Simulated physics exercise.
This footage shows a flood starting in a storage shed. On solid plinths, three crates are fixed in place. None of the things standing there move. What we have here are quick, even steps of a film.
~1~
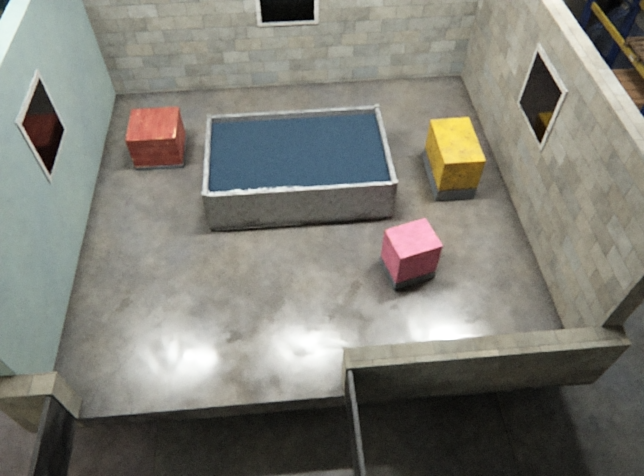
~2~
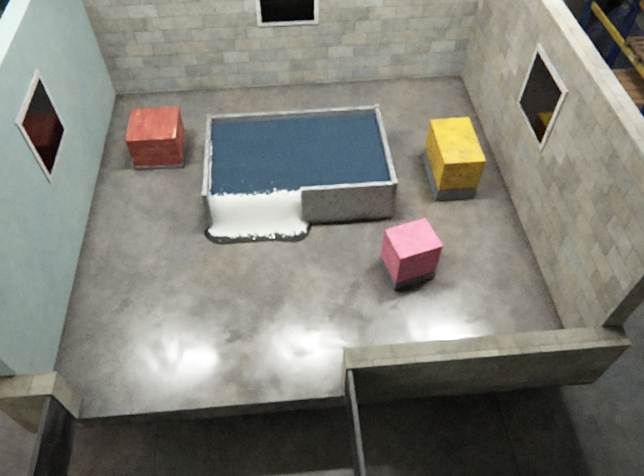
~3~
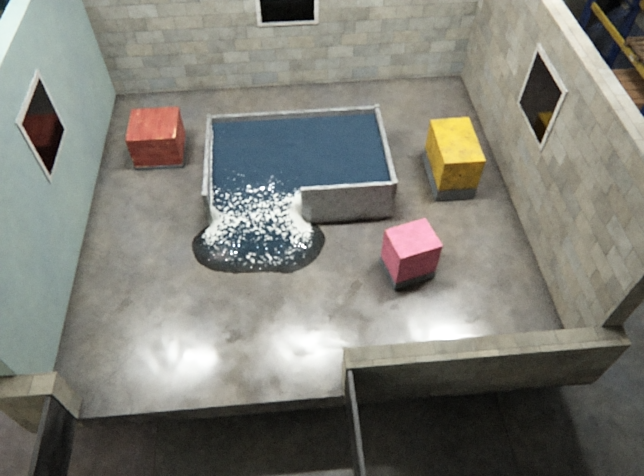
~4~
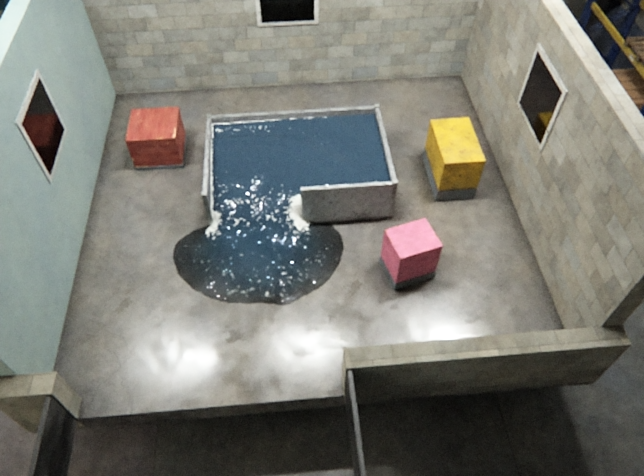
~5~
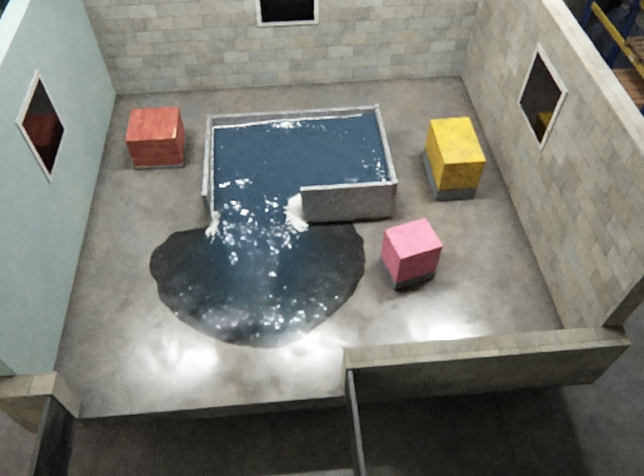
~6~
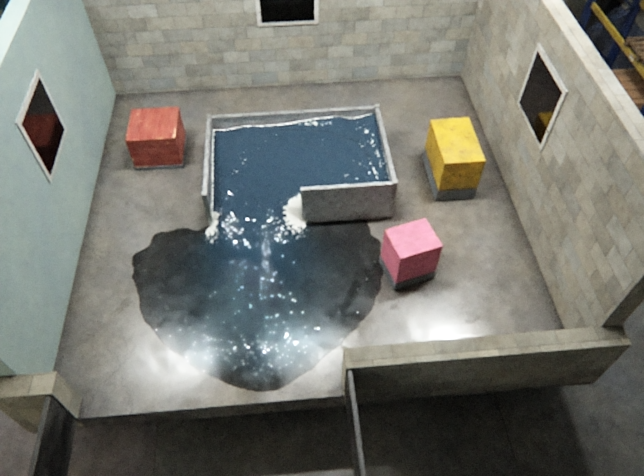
A roofless storage shed with pale block walls and a grey concrete floor is seen from high above by a still camera. A low open tank of dark blue water sits at the centre, with a red block to its left and yellow and pink blocks on plinths to its right. Water bursts through the tank's front left side in white foam, then spreads forward across the floor in a widening dark pool.
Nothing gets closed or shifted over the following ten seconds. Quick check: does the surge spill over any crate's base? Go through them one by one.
At the end, pink crate: High enough. Yellow crate: High enough. Red crate: High enough.
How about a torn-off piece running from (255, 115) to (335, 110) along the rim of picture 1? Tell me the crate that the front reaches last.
That would be the one in pink.
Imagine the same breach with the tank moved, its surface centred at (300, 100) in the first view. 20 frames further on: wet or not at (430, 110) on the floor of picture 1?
By that frame the spot is left unwetted.
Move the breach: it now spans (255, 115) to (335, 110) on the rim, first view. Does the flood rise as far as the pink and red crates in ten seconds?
My take: The pink one stays clear, while the red one gets flooded.
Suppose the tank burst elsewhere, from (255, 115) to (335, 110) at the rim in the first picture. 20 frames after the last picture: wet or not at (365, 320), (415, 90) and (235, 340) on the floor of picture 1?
Taken in turn, that's not reached, reached, and finally not reached.
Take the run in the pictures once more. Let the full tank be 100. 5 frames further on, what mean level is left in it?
64 percent or so.
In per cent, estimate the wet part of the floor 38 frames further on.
That works out at 55 %.
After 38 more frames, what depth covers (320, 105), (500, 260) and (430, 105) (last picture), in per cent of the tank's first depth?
I'd say around 0 per cent, then 6 per cent, then 0 per cent.
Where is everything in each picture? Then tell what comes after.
The first picture shows the open tank at (297, 152) is whole and still.
In the second picture, the front is at (305, 228), out from the gap at (258, 215).
In the third picture, water pours out at (258, 216) and has run to (308, 258).
In the fourth picture, the front is at (288, 297), out from the gap at (258, 217).
In the fifth picture, the front is at (286, 339), out from the gap at (258, 216).
In the sixth picture, the front is at a hidden place, out from the gap at (258, 216).
A moment on, water covers 30 % of the floor; the pink crate water round its plinth, the yellow crate not reached, the red crate not reached.
Next, water covers 30 % of the floor; the pink crate water round its plinth, the yellow crate not reached, the red crate not reached.
Then, water covers 40 % of the floor; the pink crate water round its plinth, the yellow crate not reached, the red crate not reached.
Later, water covers 55 % of the floor; the pink crate water round its plinth, the yellow crate water round its plinth, the red crate water round its plinth.
In the end, water covers 75 % of the floor; the pink crate stayed above the water, the yellow crate stayed above the water, the red crate stayed above the water.
